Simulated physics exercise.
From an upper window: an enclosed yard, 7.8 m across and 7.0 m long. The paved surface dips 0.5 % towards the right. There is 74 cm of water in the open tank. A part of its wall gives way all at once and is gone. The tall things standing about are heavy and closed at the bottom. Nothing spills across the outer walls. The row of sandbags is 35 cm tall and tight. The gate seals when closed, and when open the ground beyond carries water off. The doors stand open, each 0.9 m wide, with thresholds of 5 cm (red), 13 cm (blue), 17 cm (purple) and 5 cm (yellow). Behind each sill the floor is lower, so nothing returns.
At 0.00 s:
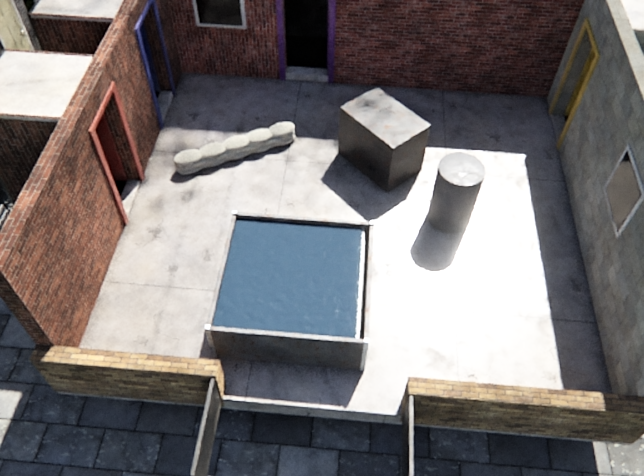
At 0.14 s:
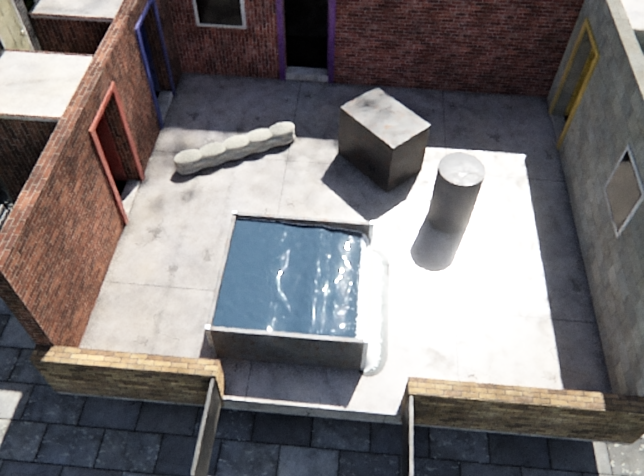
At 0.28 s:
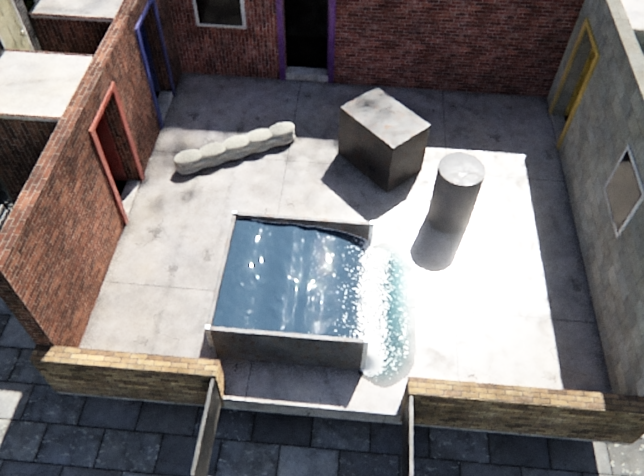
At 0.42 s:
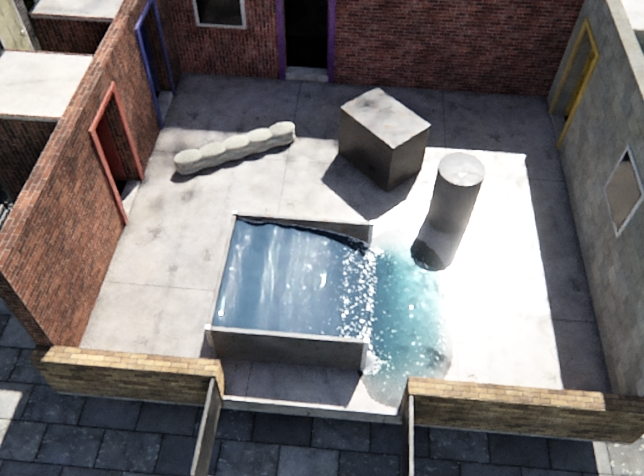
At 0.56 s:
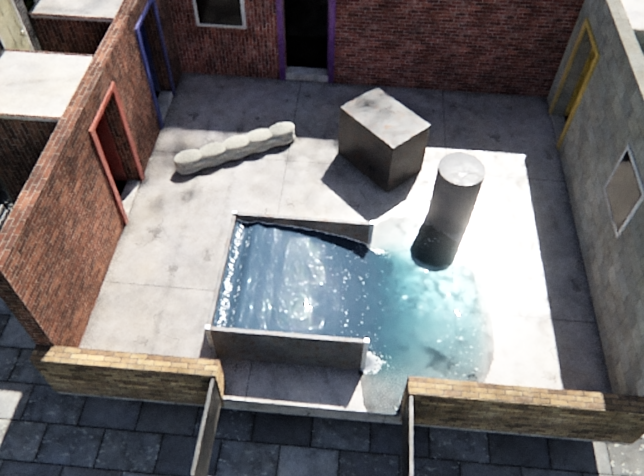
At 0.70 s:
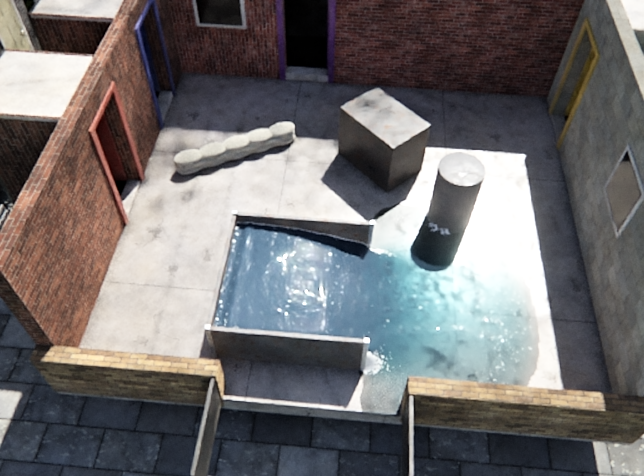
Water pouring from the open right side of a square tank, spreading across a walled yard's pale floor and around a cylinder.
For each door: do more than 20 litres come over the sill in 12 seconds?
The water let in: At the red door it does not reach the limit; at the blue door it keeps below the limit; at the purple door it keeps below the limit; at the yellow door it passes the limit.
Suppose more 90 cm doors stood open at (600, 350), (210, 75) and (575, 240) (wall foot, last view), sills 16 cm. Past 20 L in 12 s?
In turn: Past it, not over, over.
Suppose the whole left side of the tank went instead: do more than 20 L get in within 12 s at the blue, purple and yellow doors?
Then: Blue below, purple below, yellow past it.
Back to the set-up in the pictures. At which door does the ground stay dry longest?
The red one.
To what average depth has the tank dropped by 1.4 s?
About 36 cm.
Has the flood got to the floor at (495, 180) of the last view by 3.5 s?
It is under water.
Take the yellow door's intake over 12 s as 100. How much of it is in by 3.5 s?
About 0 per cent.
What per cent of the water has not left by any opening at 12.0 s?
About 88 per cent.
After 1.4 s water covers 25 % of the floor and is deepest (44 cm) near (605, 417); red door not reached, blue door not reached, purple door not reached, yellow door not reached.
After 2.2 s water covers 30 % of the floor and is deepest (50 cm) near (605, 417); red door not reached, blue door not reached, purple door not reached, yellow door not reached.
After 3.5 s water covers 40 % of the floor and is deepest (27 cm) near (605, 417); red door not reached, blue door not reached, purple door not reached, yellow door 6 cm at the sill, 0 L in.
After 7.0 s water covers 80 % of the floor and is deepest (16 cm) near (527, 128); red door not reached, blue door 7 cm at the sill, 0 L in, purple door 6 cm at the sill, 0 L in, yellow door 16 cm at the sill, 65 L in.
After 12.0 s water covers 95 % of the floor and is deepest (11 cm) near (189, 161); red door 4 cm at the sill, 2 L in, blue door 9 cm at the sill, 0 L in, purple door 4 cm at the sill, 0 L in, yellow door 9 cm at the sill, 164 L in.
